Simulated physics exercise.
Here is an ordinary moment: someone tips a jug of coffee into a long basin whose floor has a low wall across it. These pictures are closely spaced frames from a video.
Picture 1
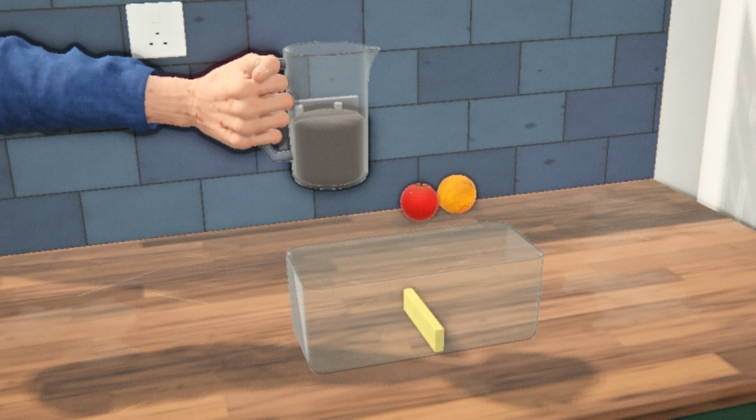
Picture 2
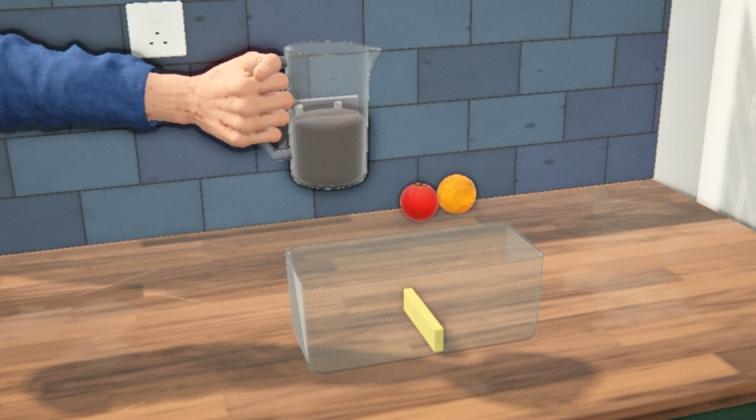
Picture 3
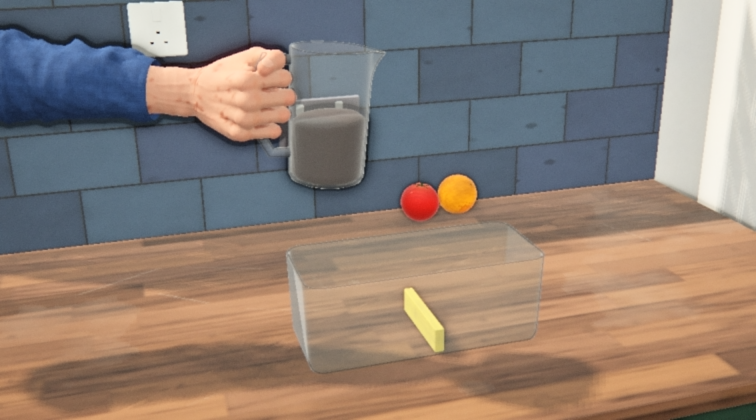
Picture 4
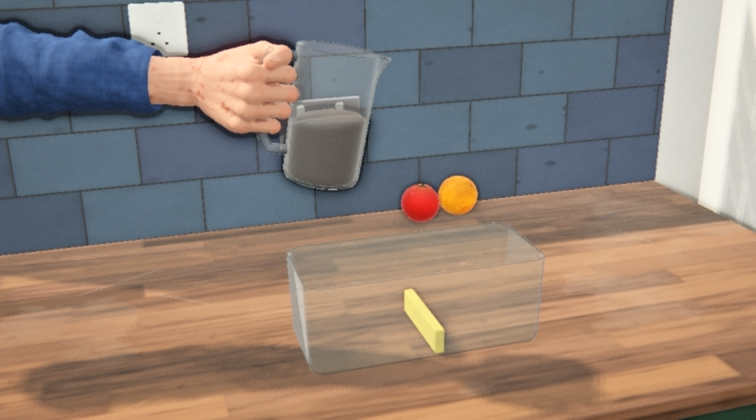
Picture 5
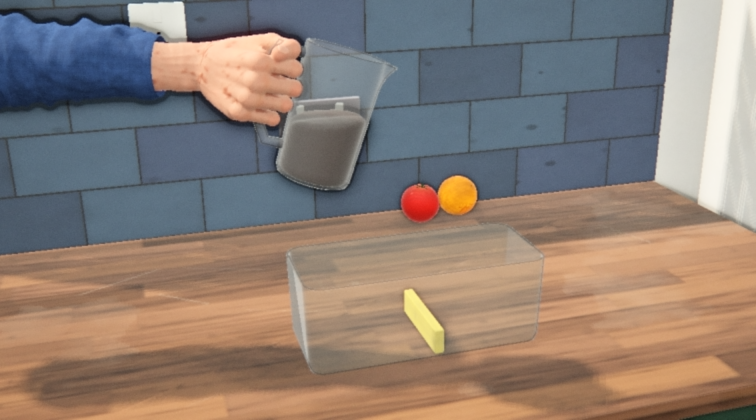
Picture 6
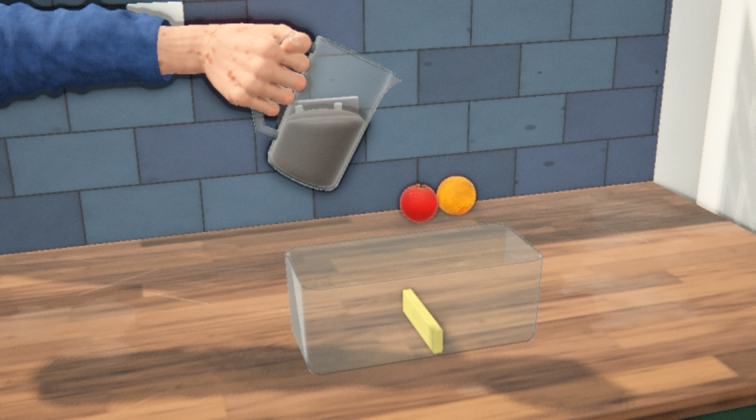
We see a hand in a blue sleeve holding a clear jug of dark liquid above a wooden counter, gradually tilting it to the right over a transparent basin with a low yellow wall inside, near red and orange fruit.
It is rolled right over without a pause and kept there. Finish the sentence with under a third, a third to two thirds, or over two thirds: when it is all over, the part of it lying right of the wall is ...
... over two thirds.
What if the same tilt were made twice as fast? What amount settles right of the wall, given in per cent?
Close to 75 out of every hundred.
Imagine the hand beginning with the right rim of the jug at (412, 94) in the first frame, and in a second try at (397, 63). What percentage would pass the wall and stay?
85 %, then 85 %.
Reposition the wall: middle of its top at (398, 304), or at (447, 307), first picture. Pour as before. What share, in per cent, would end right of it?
First try close to 90 percent, second try close to 35 percent.
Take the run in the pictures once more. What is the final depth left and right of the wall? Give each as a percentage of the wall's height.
About 10 left, about 60 right.
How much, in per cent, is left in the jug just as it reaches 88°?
It still holds around 95 per cent there.
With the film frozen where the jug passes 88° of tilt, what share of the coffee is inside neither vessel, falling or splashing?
Share in flight: Approx. 5 %.
A moment on, the jug is tipped on its side and 94 per cent is still to pour, 0 is left of the wall and 0 right of it.
Next, the jug is tipped right over and 21 per cent is still to pour, 2 is left of the wall and 50 right of it.
Then the jug is tipped right over and 0 per cent is still to pour, 12 is left of the wall and 82 right of it.
Later the jug is tipped right over and 0 per cent is still to pour, 14 is left of the wall and 82 right of it.
At rest 14 per cent lies left of the wall, 82 right of it and 4 outside.
